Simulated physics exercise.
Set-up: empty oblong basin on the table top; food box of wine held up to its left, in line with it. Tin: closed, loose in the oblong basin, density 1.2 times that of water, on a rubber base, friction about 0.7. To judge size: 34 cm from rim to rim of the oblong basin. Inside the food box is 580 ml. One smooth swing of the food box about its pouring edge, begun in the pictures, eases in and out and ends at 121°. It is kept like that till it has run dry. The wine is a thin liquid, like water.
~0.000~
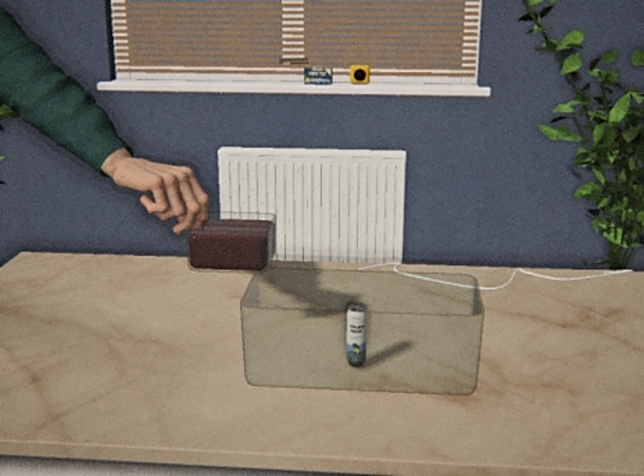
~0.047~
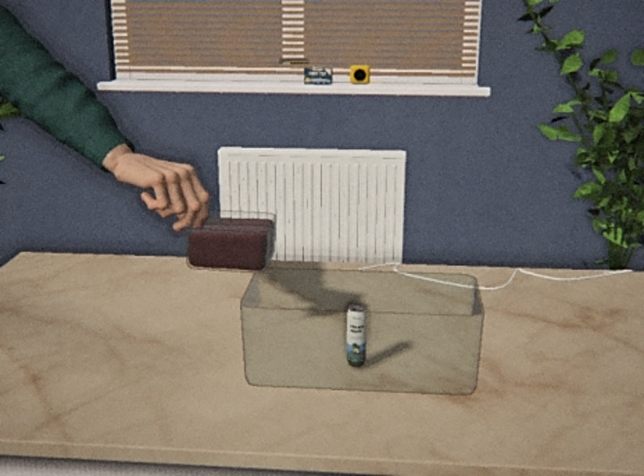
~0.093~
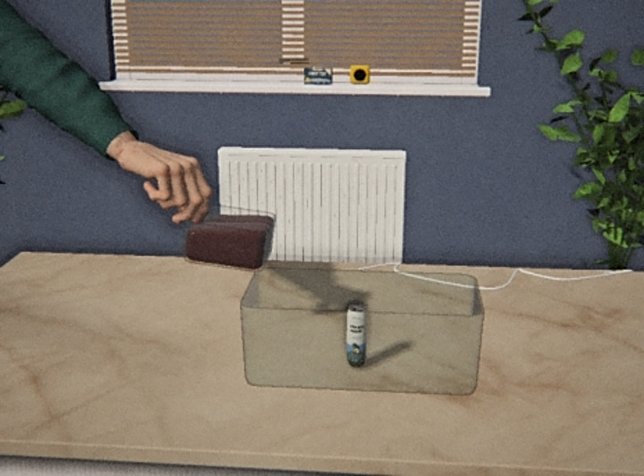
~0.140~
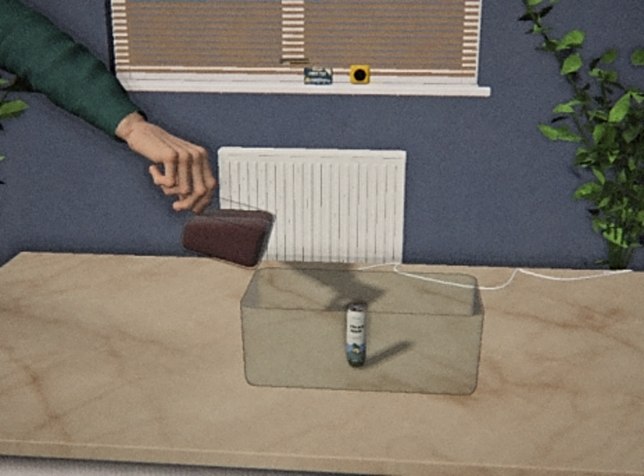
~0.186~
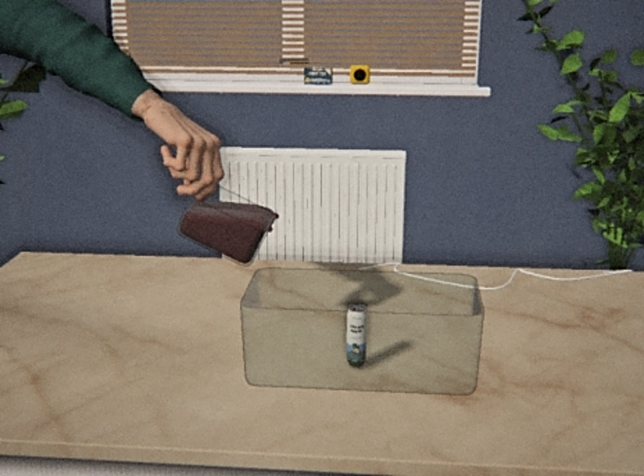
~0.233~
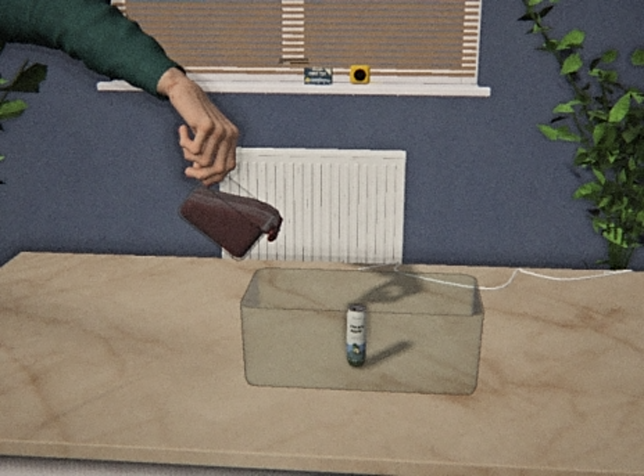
On a marble-patterned table top, a hand tilting a food box of dark red wine rightward beside a basin holding a tin.
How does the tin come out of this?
It will tip.
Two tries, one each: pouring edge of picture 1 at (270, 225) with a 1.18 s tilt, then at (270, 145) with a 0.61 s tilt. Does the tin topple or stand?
Try 1: Still standing; try 2: Still standing.
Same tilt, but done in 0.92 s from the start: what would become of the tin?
Result: Tin tipped over.
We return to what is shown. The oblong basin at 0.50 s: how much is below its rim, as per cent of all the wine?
Around 26%.
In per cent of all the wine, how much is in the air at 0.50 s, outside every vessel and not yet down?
I'd say close to 58 per cent.
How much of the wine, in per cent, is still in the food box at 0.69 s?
Close to 0 percent of the whole amount.
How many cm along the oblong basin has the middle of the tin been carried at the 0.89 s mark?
Some 7 cm.
Then, 0.50 s in, the tilt is 111° and 17 per cent is still to pour; the tin stands where it began.
Then, 0.69 s in, the tilt is 121° and 0 per cent is still to pour; the tin leans 46°.
Then, 0.89 s in, the tilt is 121° and 0 per cent is still to pour; the tin lies on its side.
Then, 1.11 s in, the tilt is 121° and 0 per cent is still to pour; the tin lies on its side.
Finally, the tin lies on its side.
